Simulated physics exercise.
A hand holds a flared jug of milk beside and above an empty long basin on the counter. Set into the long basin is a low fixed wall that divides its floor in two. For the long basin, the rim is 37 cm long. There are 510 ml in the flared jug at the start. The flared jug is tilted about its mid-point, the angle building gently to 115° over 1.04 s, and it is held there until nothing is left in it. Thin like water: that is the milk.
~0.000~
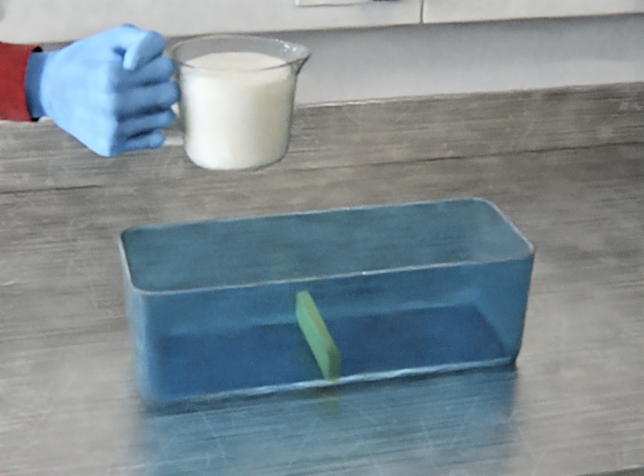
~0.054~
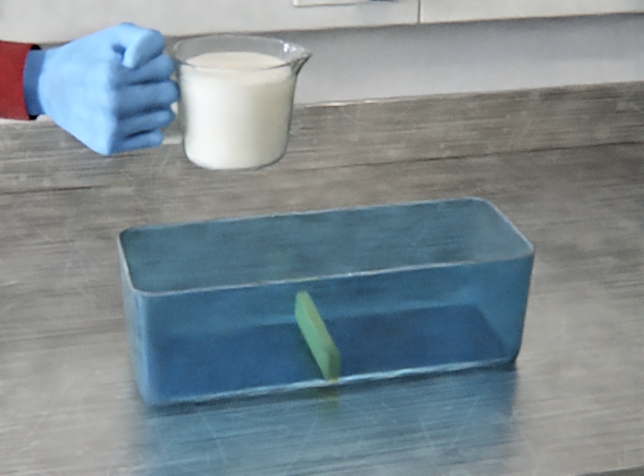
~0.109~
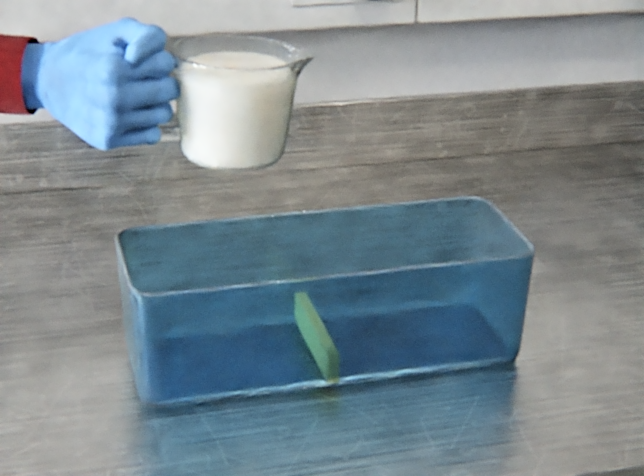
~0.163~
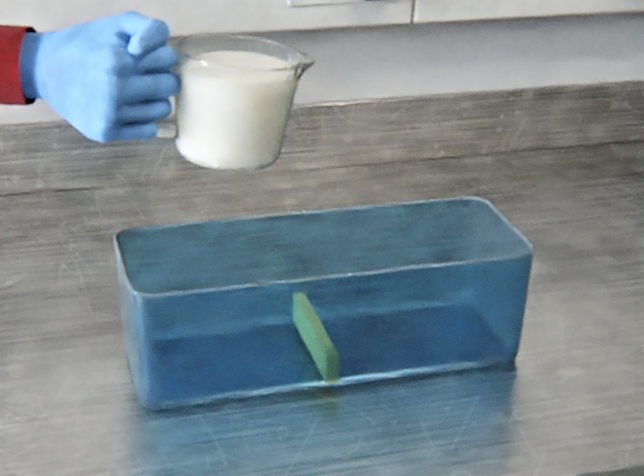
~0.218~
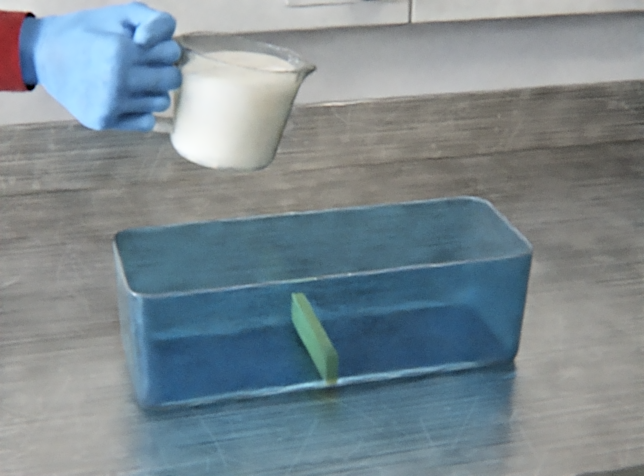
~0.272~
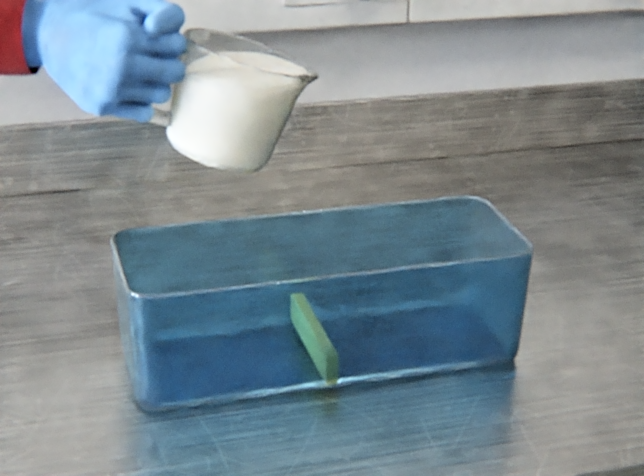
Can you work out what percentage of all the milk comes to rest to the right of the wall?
I would put it at 86 per cent.
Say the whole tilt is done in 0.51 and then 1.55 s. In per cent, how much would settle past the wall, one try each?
About 85 %, then about 90 %.
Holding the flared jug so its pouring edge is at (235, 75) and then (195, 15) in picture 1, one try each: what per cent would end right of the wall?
Respectively about 25 and 10 percent.
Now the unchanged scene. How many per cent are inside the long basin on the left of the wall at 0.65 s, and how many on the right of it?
About 0 % left, 18 % right.
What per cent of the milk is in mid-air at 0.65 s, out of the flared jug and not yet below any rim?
Some 26 per cent.
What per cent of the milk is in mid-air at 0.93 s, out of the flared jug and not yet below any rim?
Something like 8 per cent is in the air then.
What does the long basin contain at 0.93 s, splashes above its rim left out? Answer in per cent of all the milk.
It works out near 86 per cent.
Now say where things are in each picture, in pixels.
It leans 0°; its right rim is at (311, 51); the milk meets the walls at (176, 70) and (293, 63); the long basin's rim runs from (126, 262) to (512, 226); the wall's top is at (317, 322), in the first frame.
It leans 1°; its right rim is at (311, 51); the milk meets the walls at (177, 69) and (292, 64), in the second frame.
It leans 3°; its right rim is at (312, 54); the milk meets the walls at (176, 68) and (293, 64), in the third frame.
It leans 7°; its right rim is at (314, 58); the milk meets the walls at (177, 68) and (295, 65), in the fourth frame.
It leans 12°; its right rim is at (316, 65); the milk meets the walls at (179, 70) and (299, 66), in the fifth frame.
It leans 18°; its right rim is at (318, 74); the milk meets the walls at (180, 72) and (307, 66), in the sixth frame.
After 0.65 s the tilt is 80° and 55 per cent is still to pour, 0 is left of the wall and 18 right of it.
After 0.93 s the tilt is 112° and 5 per cent is still to pour, 4 is left of the wall and 82 right of it.
After 1.22 s the tilt is 115° and 0 per cent is still to pour, 10 is left of the wall and 89 right of it.
After 1.54 s the tilt is 115° and 0 per cent is still to pour, 13 is left of the wall and 86 right of it.
In the end 13 per cent lies left of the wall, 86 right of it and 1 outside.
